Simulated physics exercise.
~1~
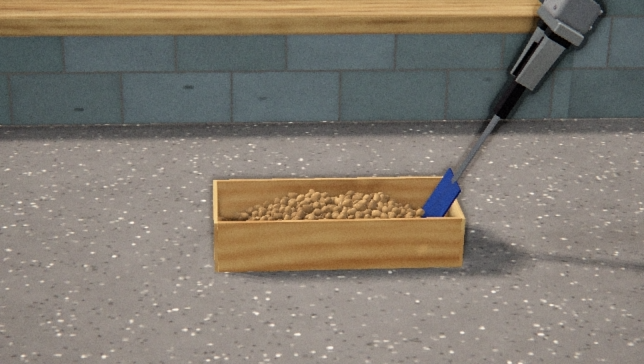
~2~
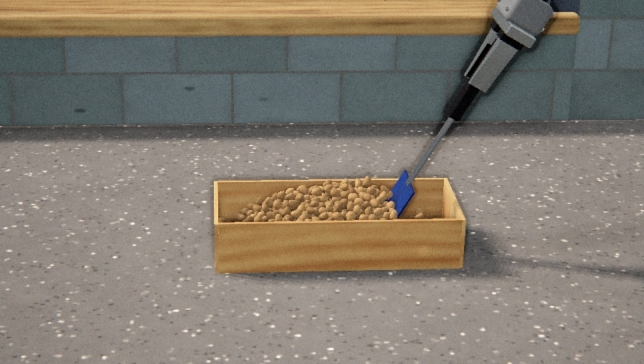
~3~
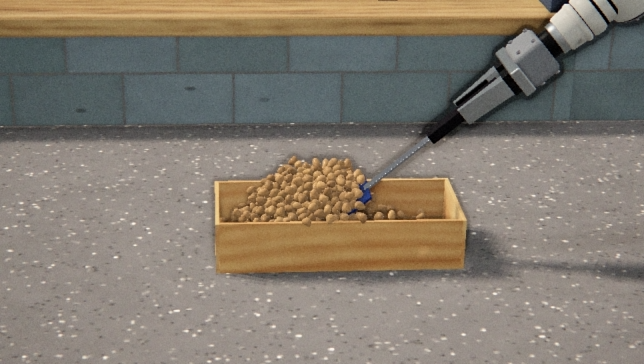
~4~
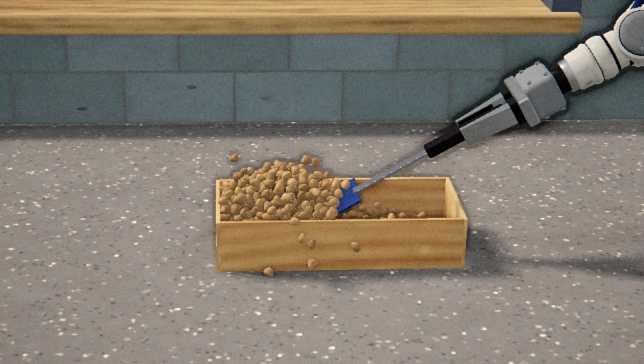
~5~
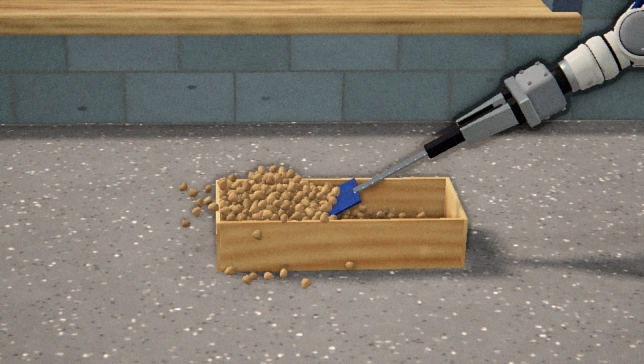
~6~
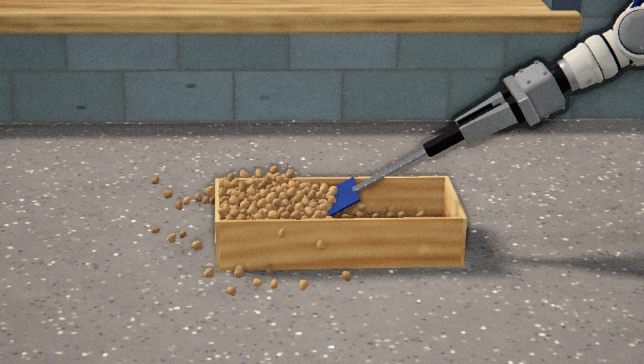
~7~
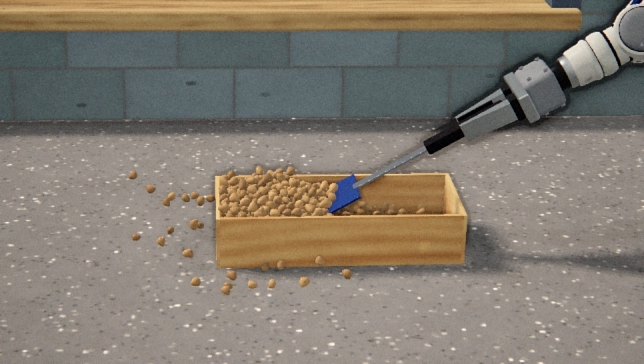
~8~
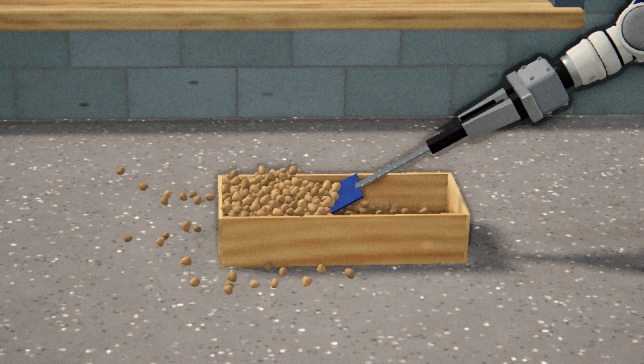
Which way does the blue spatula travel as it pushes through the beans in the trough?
The spatula moves to the left, pushing the beans toward the left end of the trough.
